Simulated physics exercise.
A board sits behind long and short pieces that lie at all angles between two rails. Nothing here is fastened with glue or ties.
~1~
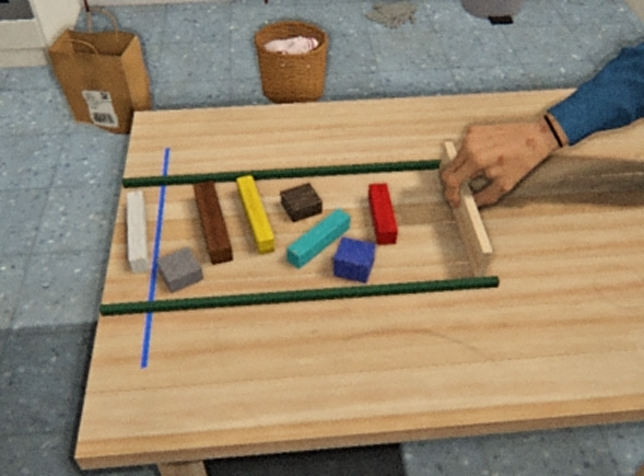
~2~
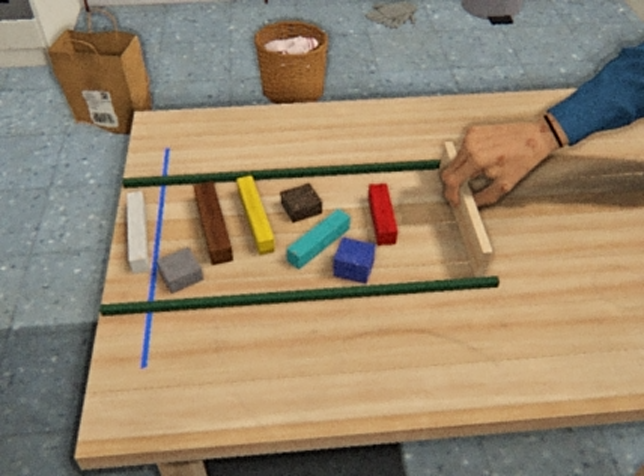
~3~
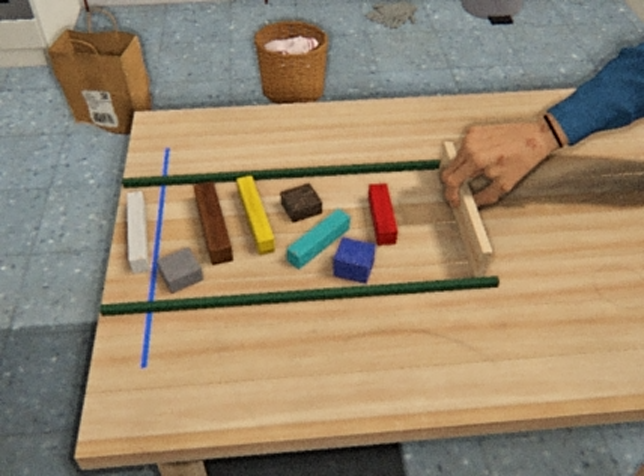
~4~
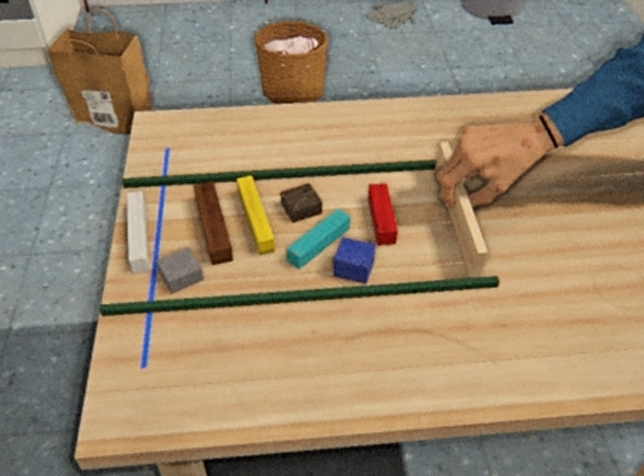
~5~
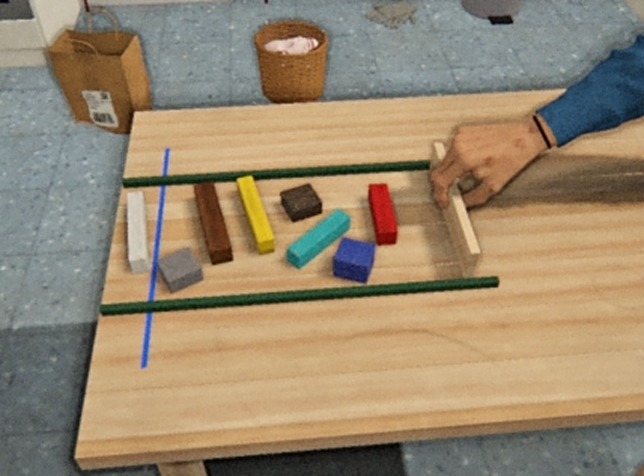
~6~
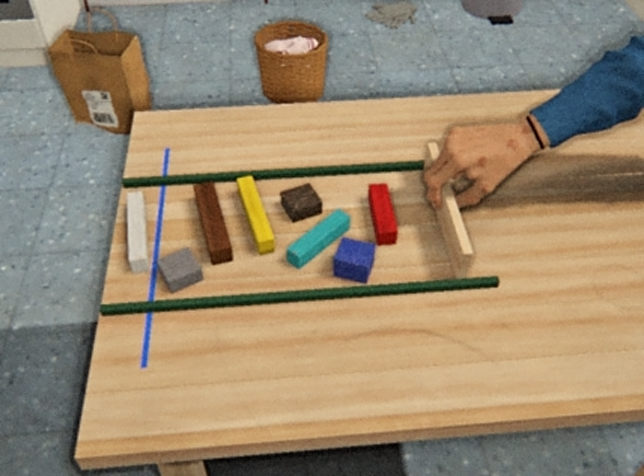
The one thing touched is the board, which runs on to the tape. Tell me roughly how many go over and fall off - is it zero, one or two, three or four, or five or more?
Three to four.
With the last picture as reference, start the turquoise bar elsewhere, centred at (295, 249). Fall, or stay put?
It stays put.
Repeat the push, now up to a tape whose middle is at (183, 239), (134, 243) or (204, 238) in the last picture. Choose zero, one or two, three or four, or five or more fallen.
In the order the places were given: Either one or two, more than four, one or two.
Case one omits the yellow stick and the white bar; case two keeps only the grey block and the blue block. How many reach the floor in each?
The counts: 2 and 3.
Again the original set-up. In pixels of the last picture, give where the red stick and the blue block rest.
Result: One about (147, 229), other about (132, 281).
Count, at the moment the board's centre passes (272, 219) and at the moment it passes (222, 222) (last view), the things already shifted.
First position 7; second position 8.
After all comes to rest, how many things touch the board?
All in all, 2.
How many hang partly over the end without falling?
Overhanging: 2.
Soon after, none off yet; white bar at rest near (138, 231); grey block at rest near (180, 270); brown stick at rest near (213, 222).
In the end, the number that fall off is three or four; gone, yellow stick, brown stick, grey block and white bar.
